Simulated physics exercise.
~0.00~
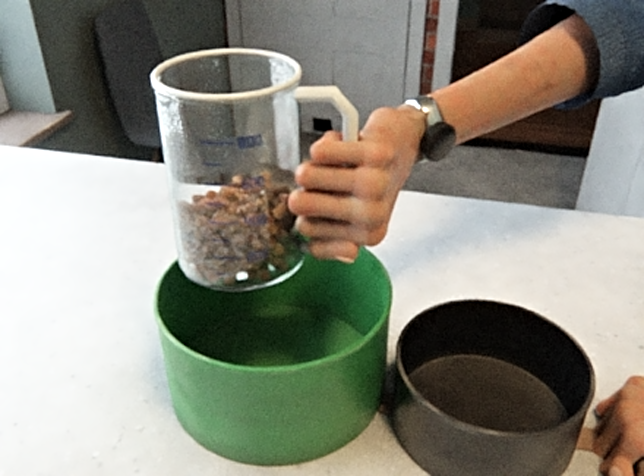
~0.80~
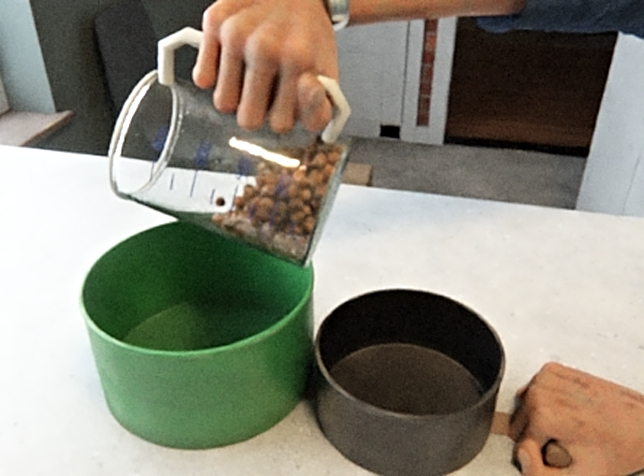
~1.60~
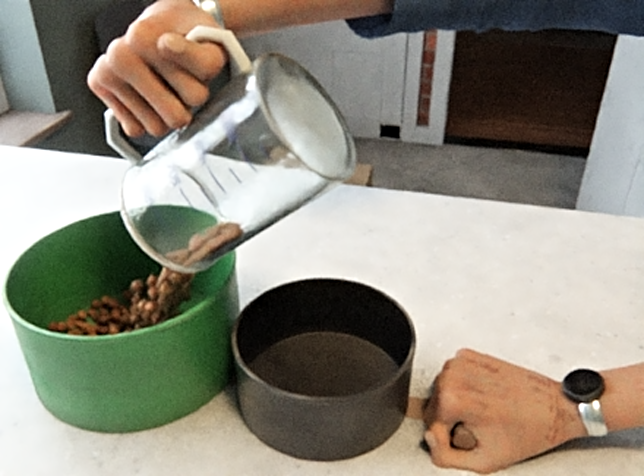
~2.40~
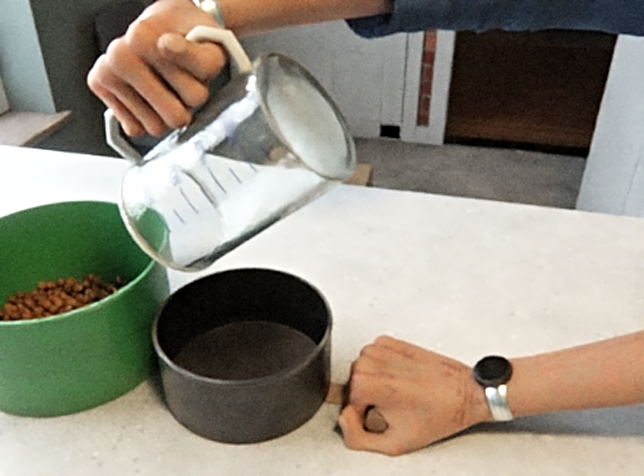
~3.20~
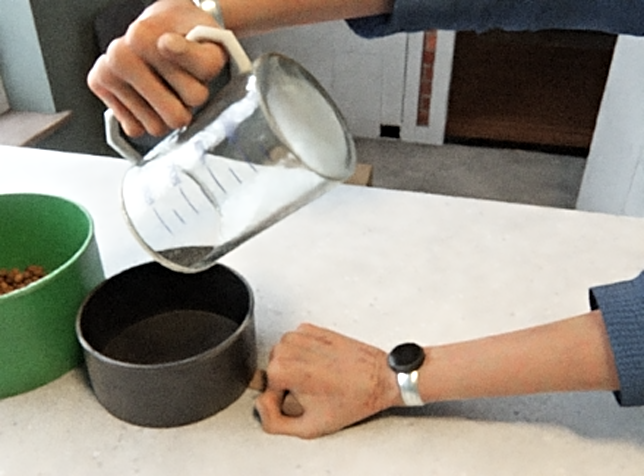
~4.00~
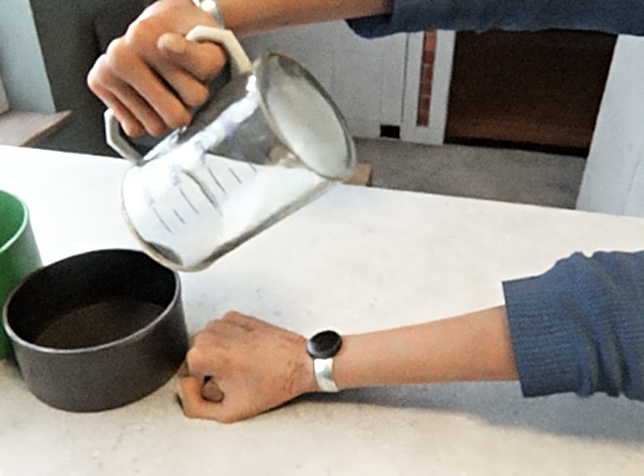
Glass jug tipping brown cereal balls into a green pot as a hand slides it and a black pot left, ending empty.
